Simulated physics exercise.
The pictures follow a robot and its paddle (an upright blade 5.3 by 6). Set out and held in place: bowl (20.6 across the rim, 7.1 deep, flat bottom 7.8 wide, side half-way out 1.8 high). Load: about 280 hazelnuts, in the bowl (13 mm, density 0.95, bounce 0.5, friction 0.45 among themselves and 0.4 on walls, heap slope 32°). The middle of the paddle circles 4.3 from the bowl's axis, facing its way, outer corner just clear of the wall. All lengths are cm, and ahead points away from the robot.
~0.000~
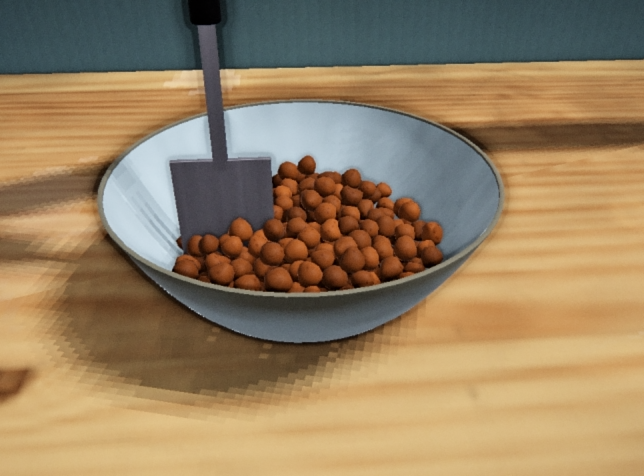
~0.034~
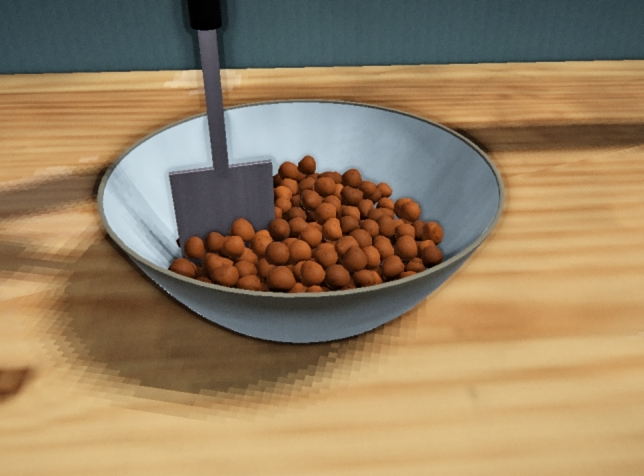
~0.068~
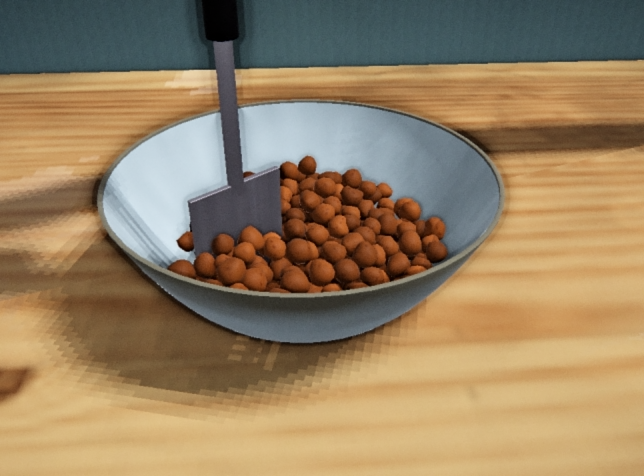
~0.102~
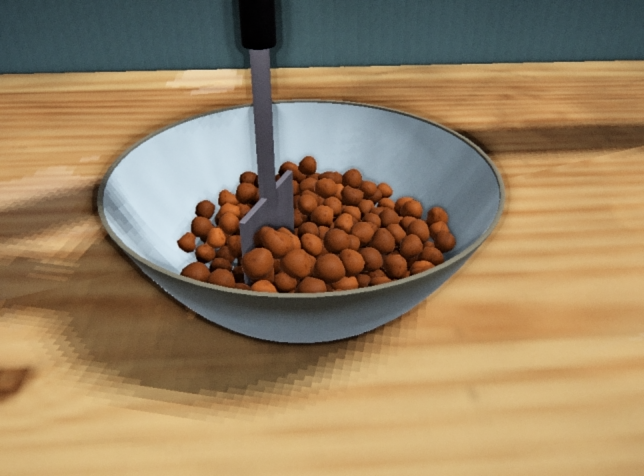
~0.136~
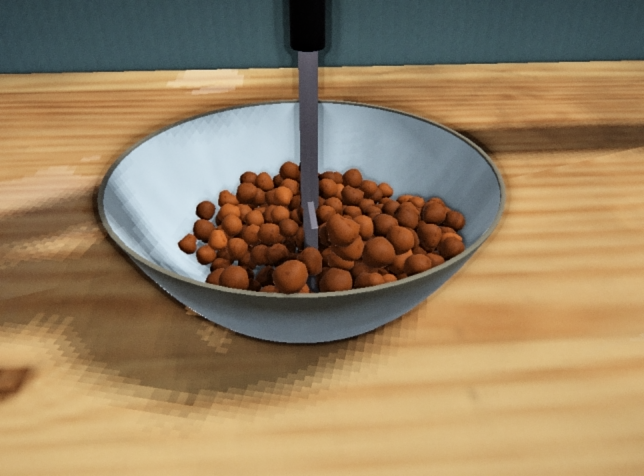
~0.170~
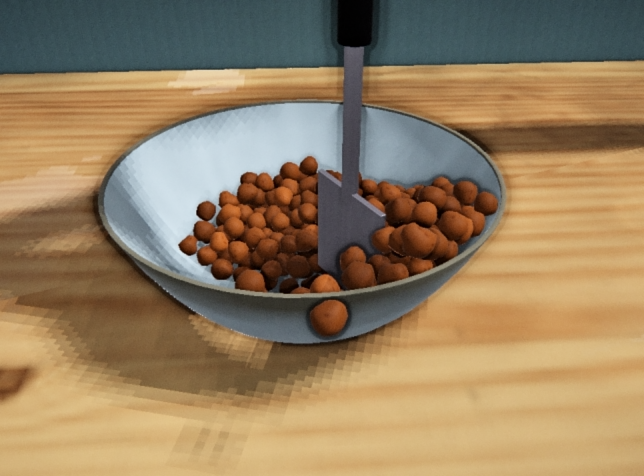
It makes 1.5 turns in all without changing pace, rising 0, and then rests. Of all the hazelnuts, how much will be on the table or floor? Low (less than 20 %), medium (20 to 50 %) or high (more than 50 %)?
On the table or floor the share is medium, 20 to 50 %.
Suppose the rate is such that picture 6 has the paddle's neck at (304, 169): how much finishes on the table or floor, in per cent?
Some 15 per cent.
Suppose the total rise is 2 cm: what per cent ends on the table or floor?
About 20 per cent.
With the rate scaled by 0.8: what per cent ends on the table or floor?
About 15 per cent.
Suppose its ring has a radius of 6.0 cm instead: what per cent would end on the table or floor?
It would be near 5 per cent.
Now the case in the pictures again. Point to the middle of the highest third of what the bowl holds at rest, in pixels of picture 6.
At about (347, 198).
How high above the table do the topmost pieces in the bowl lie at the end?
Some 6.0 cm.
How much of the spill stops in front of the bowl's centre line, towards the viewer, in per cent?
About 40 per cent.
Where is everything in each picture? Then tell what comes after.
Paddle neck at (218, 133), 0° round; upper third of the load around (309, 230), from x 185 to 430, top at y 165; 281 in the bowl, in the first frame.
Paddle neck at (218, 140), 12° round; upper third of the load around (308, 231), from x 180 to 430, top at y 165, in the second frame.
Paddle neck at (233, 155), 38° round; upper third of the load around (308, 245), from x 180 to 435, top at y 165, in the third frame.
Paddle neck at (266, 166), 65° round; upper third of the load around (325, 243), from x 190 to 445, top at y 165, in the fourth frame.
Paddle neck at (309, 169), 92° round; upper third of the load around (358, 240), from x 190 to 455, top at y 165; 280 in the bowl, 1 in flight or on the tool, in the fifth frame.
Paddle neck at (351, 163), 119° round; upper third of the load around (398, 224), from x 190 to 485, top at y 165; 279 in the bowl, 2 in flight or on the tool, in the sixth frame.
After 0.37 s, 281° round, highest piece 11 above the table; 241 in the bowl, 21 on the table or floor, 19 in flight or on the tool.
After 0.58 s, 83° round, highest piece 10 above the table; 214 in the bowl, 60 on the table or floor, 7 in flight or on the tool.
After 0.88 s, 180° round, highest piece 7 above the table; 200 in the bowl, 80 on the table or floor, 1 in flight or on the tool.
After 1.58 s, 180° round, highest piece 6 above the table; 200 in the bowl, 81 on the table or floor.
At rest, 200 in the bowl, 81 on the table or floor. That is 29 % on the table or floor.
